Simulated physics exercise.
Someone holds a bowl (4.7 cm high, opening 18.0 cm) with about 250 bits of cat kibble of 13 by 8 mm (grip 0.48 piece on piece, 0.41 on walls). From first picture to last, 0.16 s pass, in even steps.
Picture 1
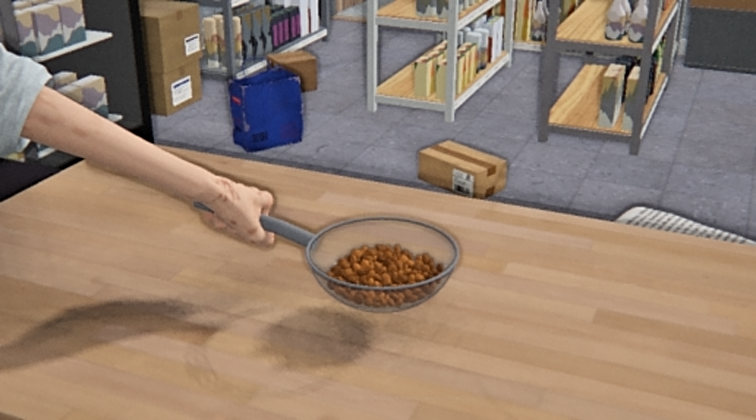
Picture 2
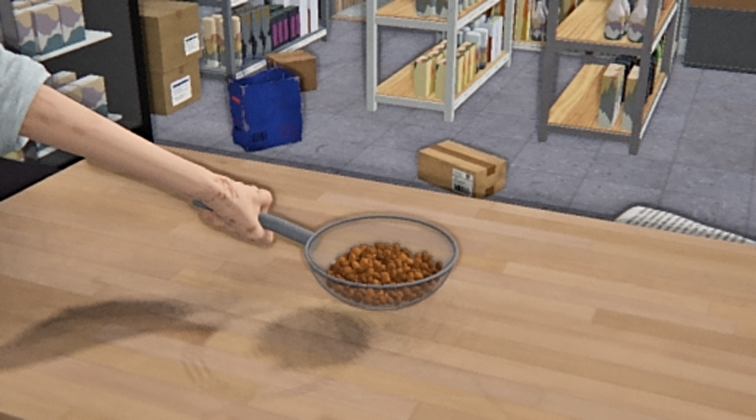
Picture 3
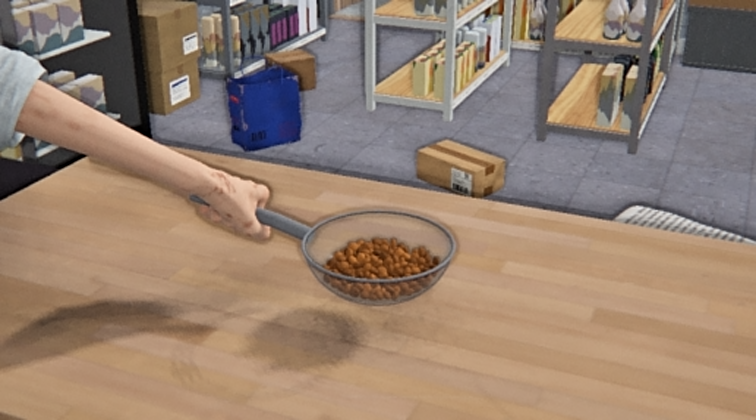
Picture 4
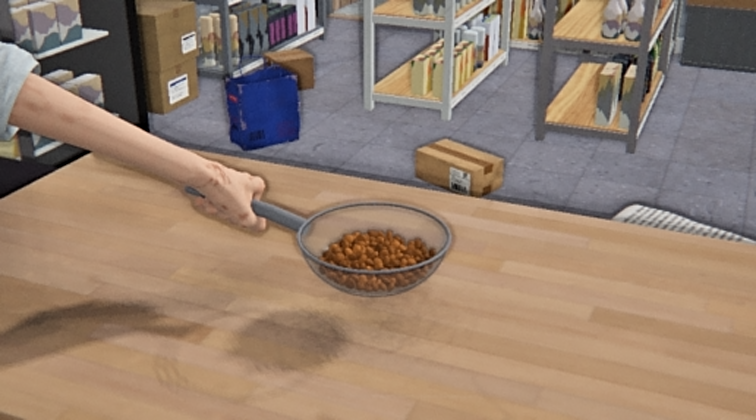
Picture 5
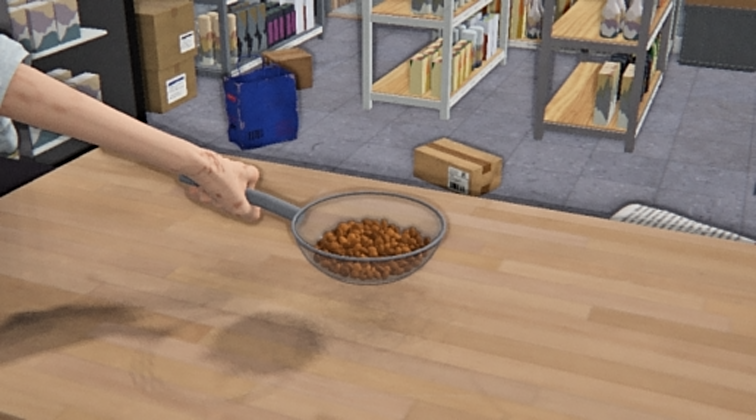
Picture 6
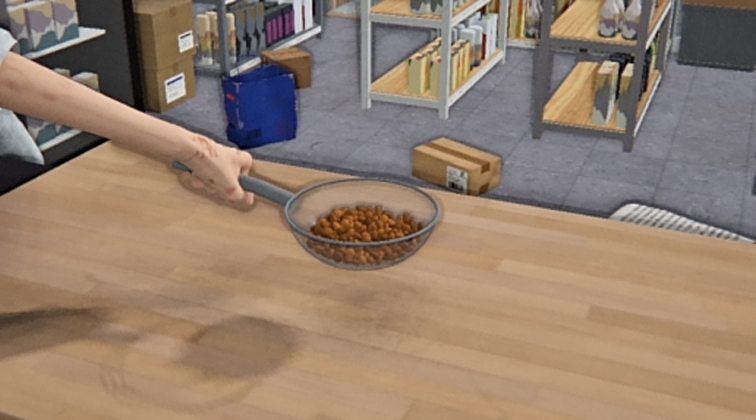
A clear bowl of brown cat kibble, held level by its grey handle in someone's hand, moved slowly at first, then a little faster, up and slightly left above a wooden table.
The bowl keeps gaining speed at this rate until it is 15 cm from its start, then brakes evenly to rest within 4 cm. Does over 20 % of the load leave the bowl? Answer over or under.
Share that leaves it, set against 20 %: Under.
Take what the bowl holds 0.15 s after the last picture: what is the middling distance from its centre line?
About 4.5 cm.
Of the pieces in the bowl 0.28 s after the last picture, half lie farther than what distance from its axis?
About 5.0 cm.
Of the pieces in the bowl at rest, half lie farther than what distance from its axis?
Some 5.0 cm.
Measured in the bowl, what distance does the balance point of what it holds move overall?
About 3.0 cm.
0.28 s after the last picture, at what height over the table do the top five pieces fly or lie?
Roughly 27 cm.
Then, 0.15 s after the last picture, bowl 100 %; middle of the pieces not yet landed near (324, 134).
Then, 0.28 s after the last picture, bowl 100 %; middle of the pieces not yet landed near (298, 120).
Then, 0.39 s after the last picture, bowl 100 %; middle of the pieces not yet landed near (299, 121).
Then, 0.50 s after the last picture, bowl 100 %; middle of the pieces not yet landed near (299, 121).
In the end, bowl 100 %.
